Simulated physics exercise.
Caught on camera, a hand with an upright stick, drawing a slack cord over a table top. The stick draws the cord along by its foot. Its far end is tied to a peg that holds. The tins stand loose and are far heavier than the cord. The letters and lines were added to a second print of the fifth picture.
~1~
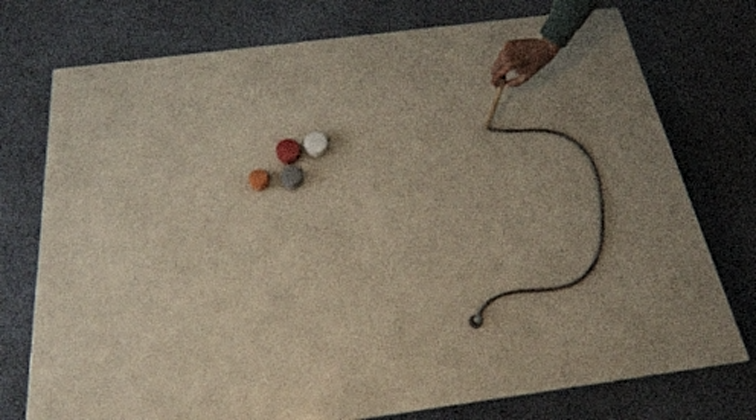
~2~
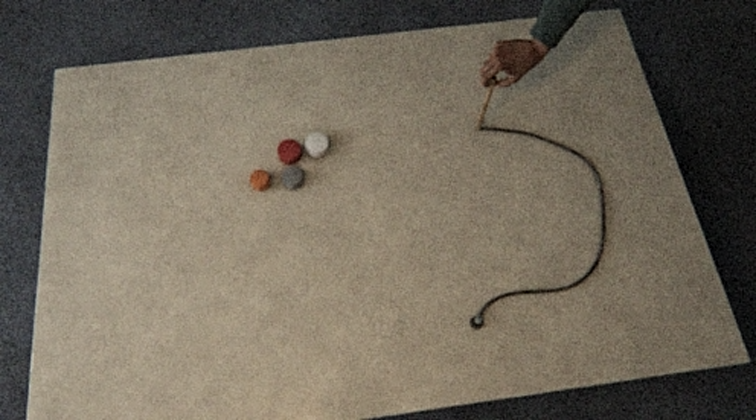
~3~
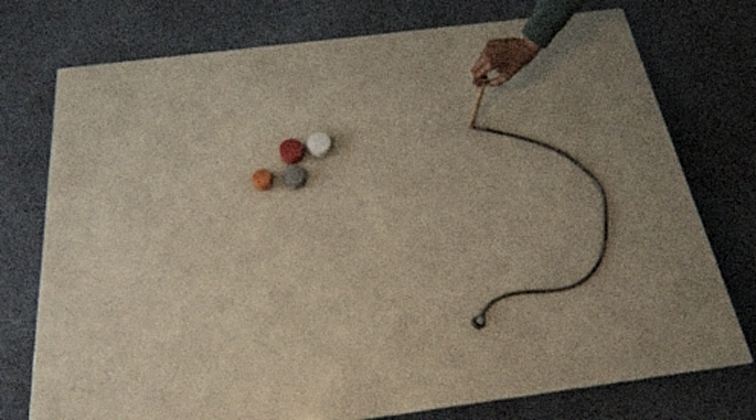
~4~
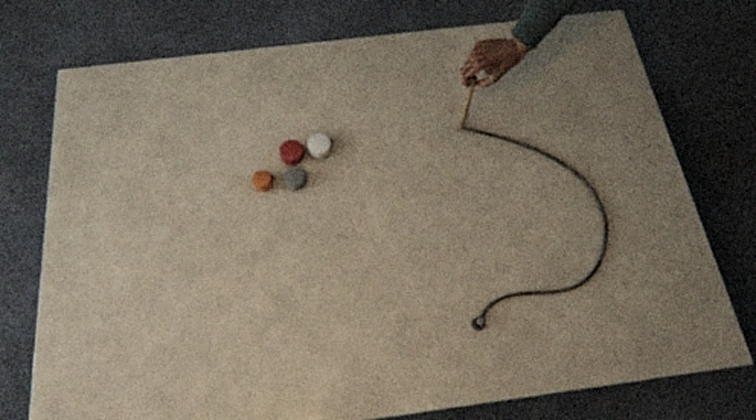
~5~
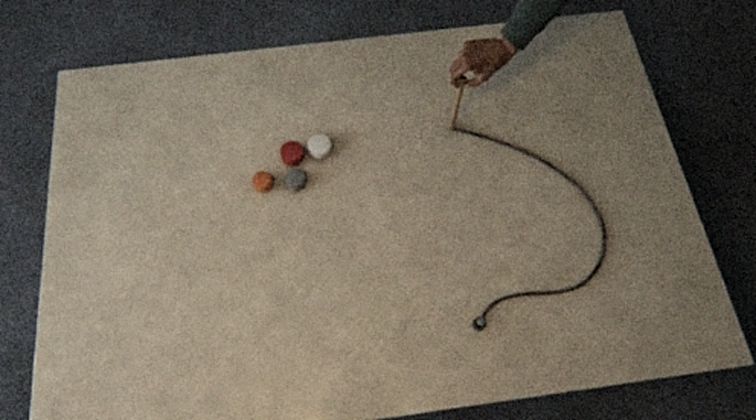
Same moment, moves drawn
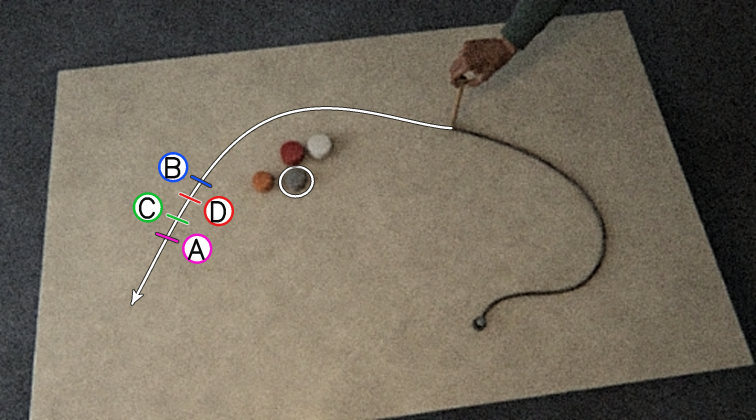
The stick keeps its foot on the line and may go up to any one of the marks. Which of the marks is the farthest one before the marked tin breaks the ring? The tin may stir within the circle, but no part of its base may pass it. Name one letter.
The farthest safe stop is D.
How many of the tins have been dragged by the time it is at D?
Two.
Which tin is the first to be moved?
The white one.
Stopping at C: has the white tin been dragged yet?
Yes.
On the copy, A at (167, 238); B at (201, 181); C at (177, 219); D at (190, 198); the ring at (296, 182); the route from (452, 128) via (254, 128) to (132, 304).
On D. First, foot of the stick (349, 110); grey tin (296, 179).
Then, foot of the stick (250, 131); grey tin (296, 179).
Finally, foot of the stick (190, 199); red tin (289, 161); grey tin (296, 180); white tin (312, 166); the grey tin is still in its ring.
By contrast, A drags the ringed tin to (289, 207); B is safe but short; C drags the ringed tin to (293, 194).
